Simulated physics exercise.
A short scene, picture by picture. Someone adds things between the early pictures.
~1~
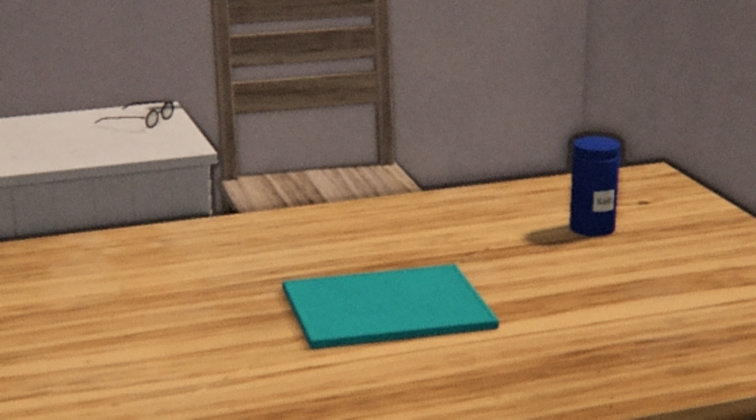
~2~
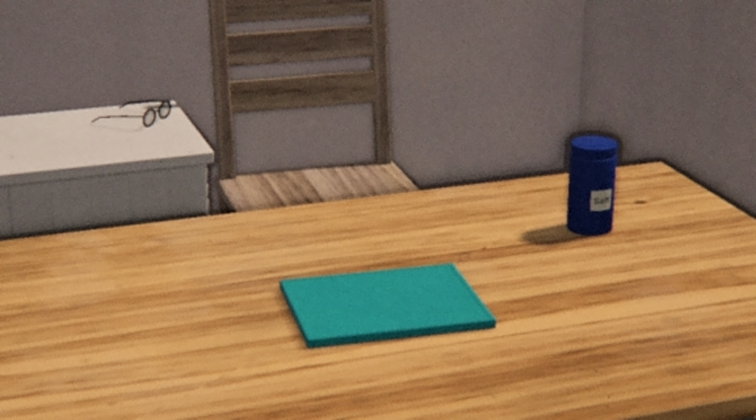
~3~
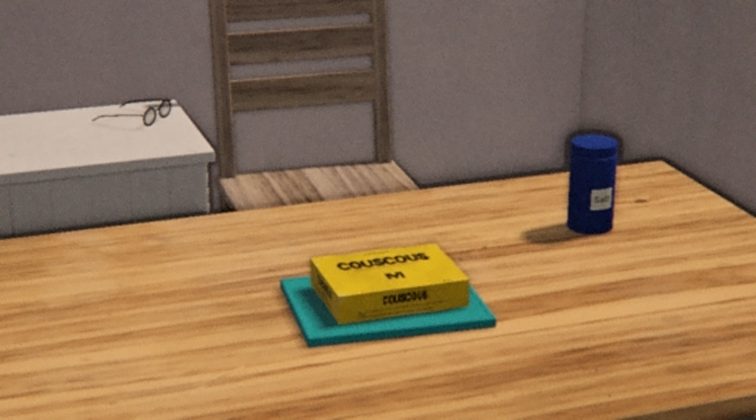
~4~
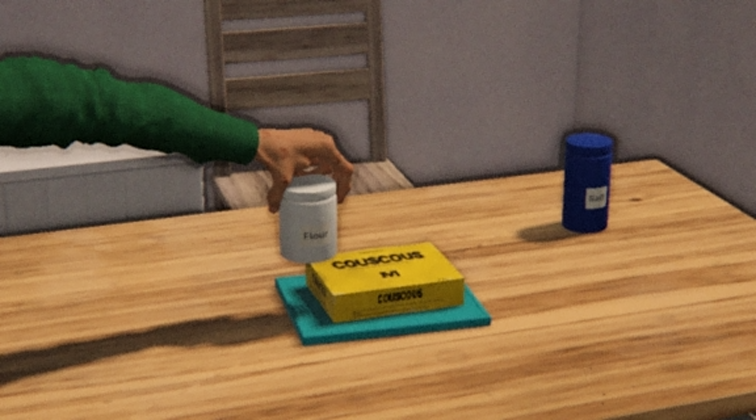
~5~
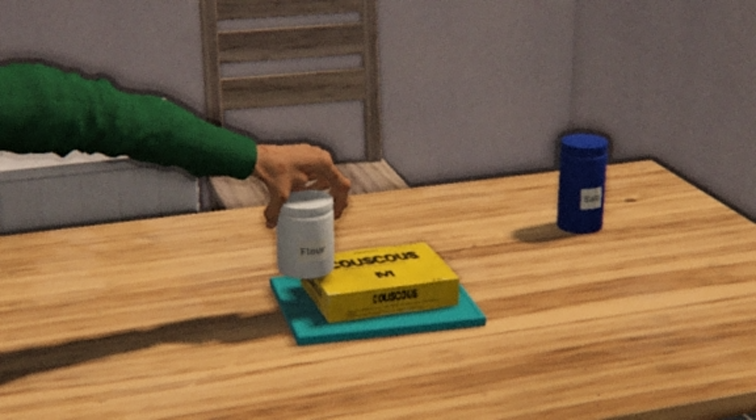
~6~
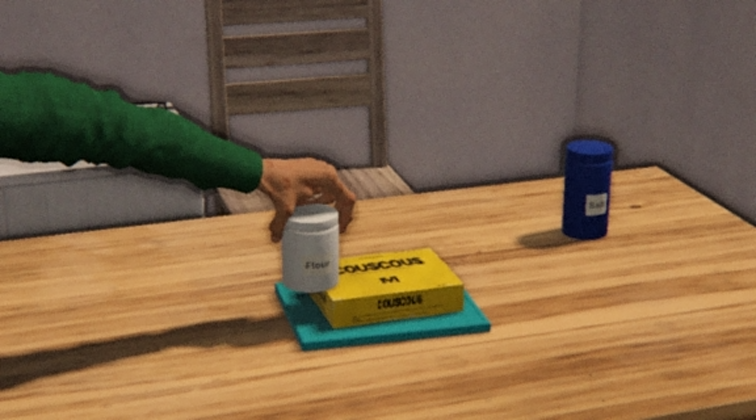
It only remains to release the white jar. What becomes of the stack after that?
The stack topples over.
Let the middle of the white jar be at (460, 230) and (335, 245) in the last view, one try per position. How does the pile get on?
It caves in the first time and survives the second time.
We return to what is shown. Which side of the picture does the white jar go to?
Well, it travels over to the left.
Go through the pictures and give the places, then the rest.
In the first frame, the last thing is not in view yet.
In the second frame, the last thing is not in view yet; turquoise tray (385, 304).
In the third frame, the last thing is not in view yet; blue jar (592, 185).
The fourth frame shows coming down; white jar (308, 218); yellow packet (384, 281).
The fifth frame shows coming down; white jar (305, 234); turquoise tray (375, 301).
The sixth frame shows in place under the hand; white jar (310, 248); blue jar (587, 190).
Then, 0.30 s later than the last frame, white jar tilted by 44° near (287, 266).
Then, 0.40 s later than the last frame, white jar now fallen.
Then, 0.50 s later than the last frame, things are still on the move.
Then, 1.80 s later than the last frame, nothing new.
When it is over, fallen, white jar; the other 3 as before. End places, in pixels of the last picture, white jar near (239, 305). The pile gives way.
